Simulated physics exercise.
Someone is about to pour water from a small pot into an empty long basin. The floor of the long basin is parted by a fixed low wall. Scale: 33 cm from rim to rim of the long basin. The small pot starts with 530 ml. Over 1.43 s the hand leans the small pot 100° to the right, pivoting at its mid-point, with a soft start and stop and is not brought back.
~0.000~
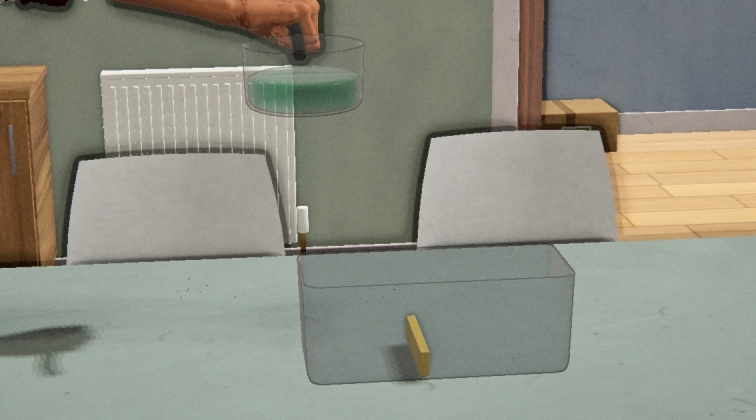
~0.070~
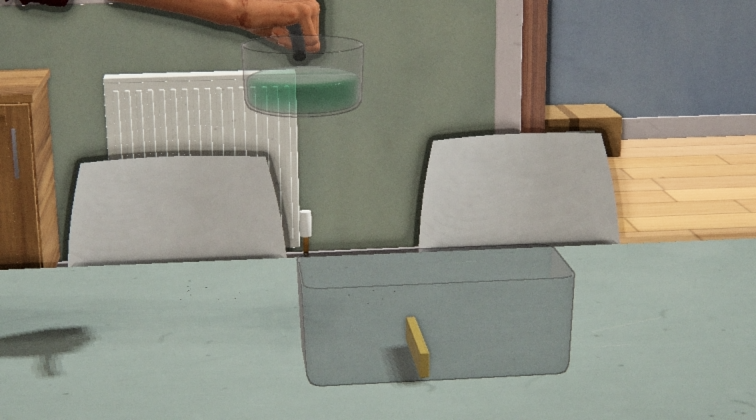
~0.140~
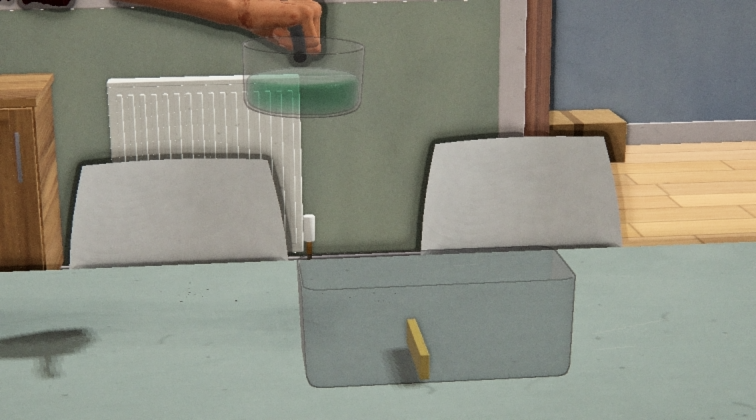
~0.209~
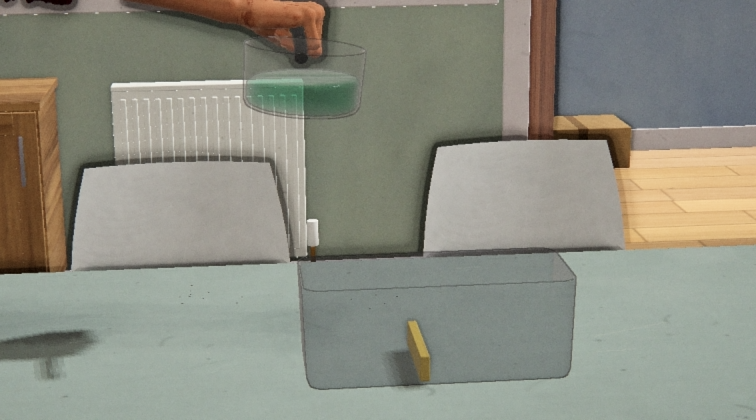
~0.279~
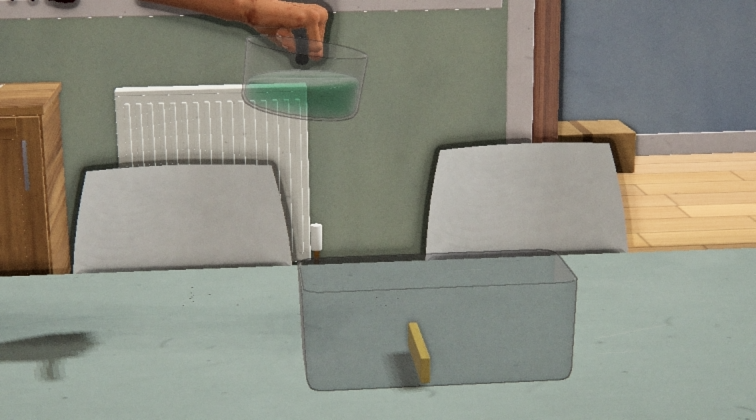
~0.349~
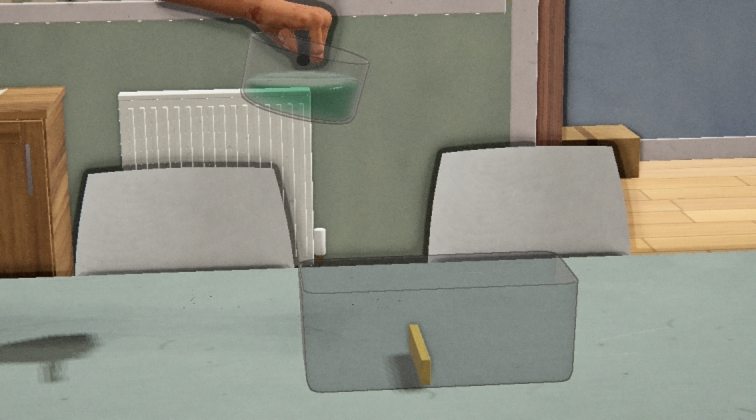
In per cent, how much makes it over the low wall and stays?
About 63 per cent.
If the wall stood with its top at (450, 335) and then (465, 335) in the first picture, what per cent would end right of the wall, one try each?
First 15, then 15 per cent.
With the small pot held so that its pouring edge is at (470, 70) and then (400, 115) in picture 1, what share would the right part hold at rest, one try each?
First 95, then 90 per cent.
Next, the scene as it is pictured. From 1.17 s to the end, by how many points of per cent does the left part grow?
Near 28 in a hundred.
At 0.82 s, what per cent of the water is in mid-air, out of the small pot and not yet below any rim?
About 24 per cent.
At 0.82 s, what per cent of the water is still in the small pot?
About 74 per cent.
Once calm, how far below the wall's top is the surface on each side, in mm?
Left about 24 mm, right about 20 mm.
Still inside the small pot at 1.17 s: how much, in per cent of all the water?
Some 20 per cent.
After 0.82 s the tilt is 62° and 75 per cent is still to pour, 1 is left of the wall and 0 right of it.
After 1.17 s the tilt is 92° and 20 per cent is still to pour, 7 is left of the wall and 46 right of it.
After 1.53 s the tilt is 100° and 2 per cent is still to pour, 31 is left of the wall and 62 right of it.
After 1.93 s the tilt is 100° and 0 per cent is still to pour, 35 is left of the wall and 63 right of it.
In the end 35 per cent lies left of the wall, 63 right of it and 2 outside.
